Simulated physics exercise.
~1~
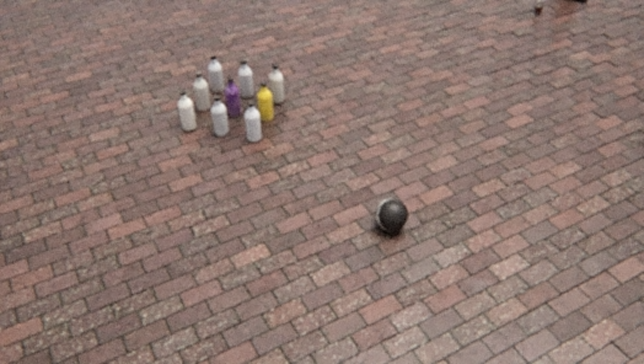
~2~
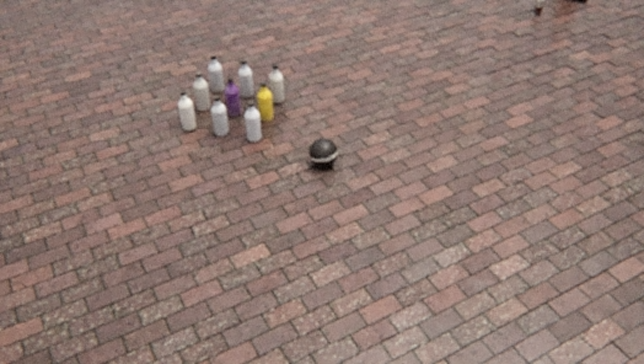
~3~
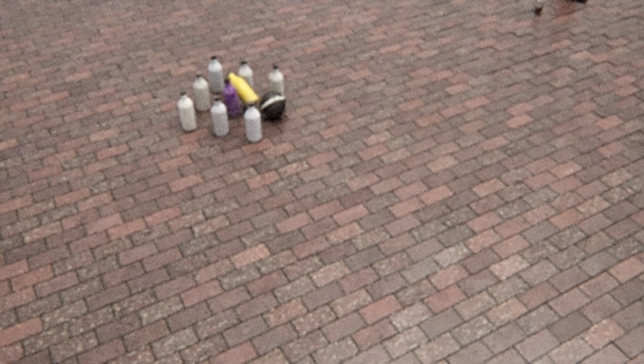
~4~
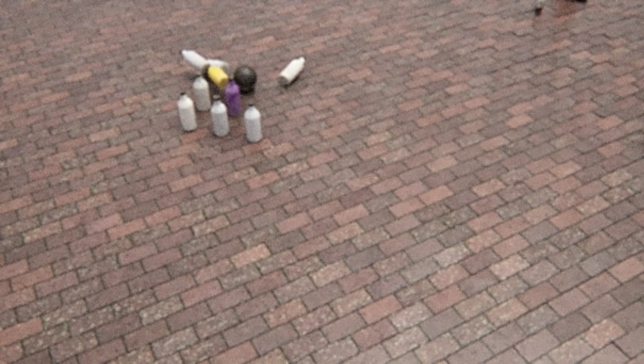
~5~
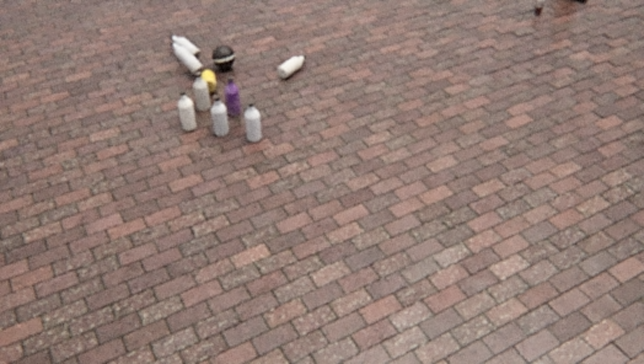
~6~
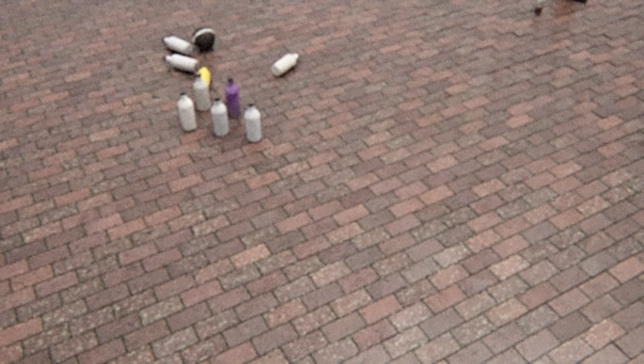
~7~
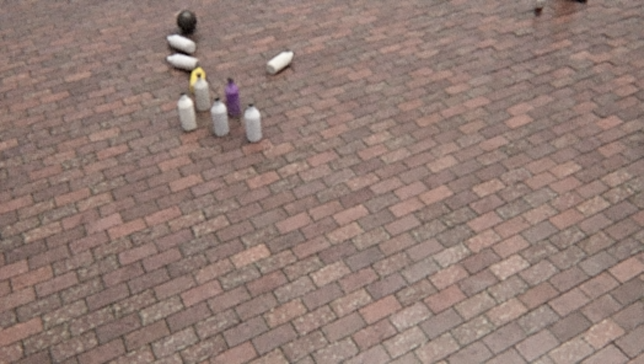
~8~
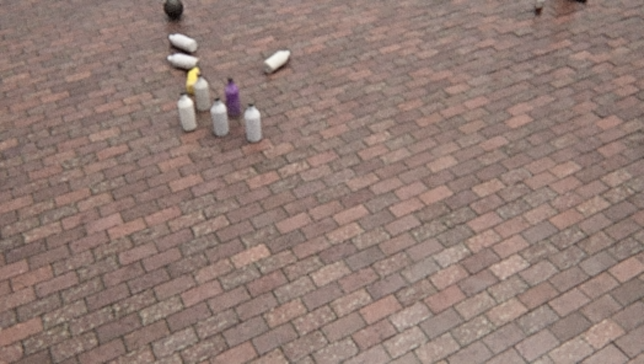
In this clip, a dark ball rolls up and left across brick paving into a cluster of nine upright bottles, knocking over the yellow one and three pale ones, then rolls on toward the top edge while the purple bottle and four pale ones remain standing.
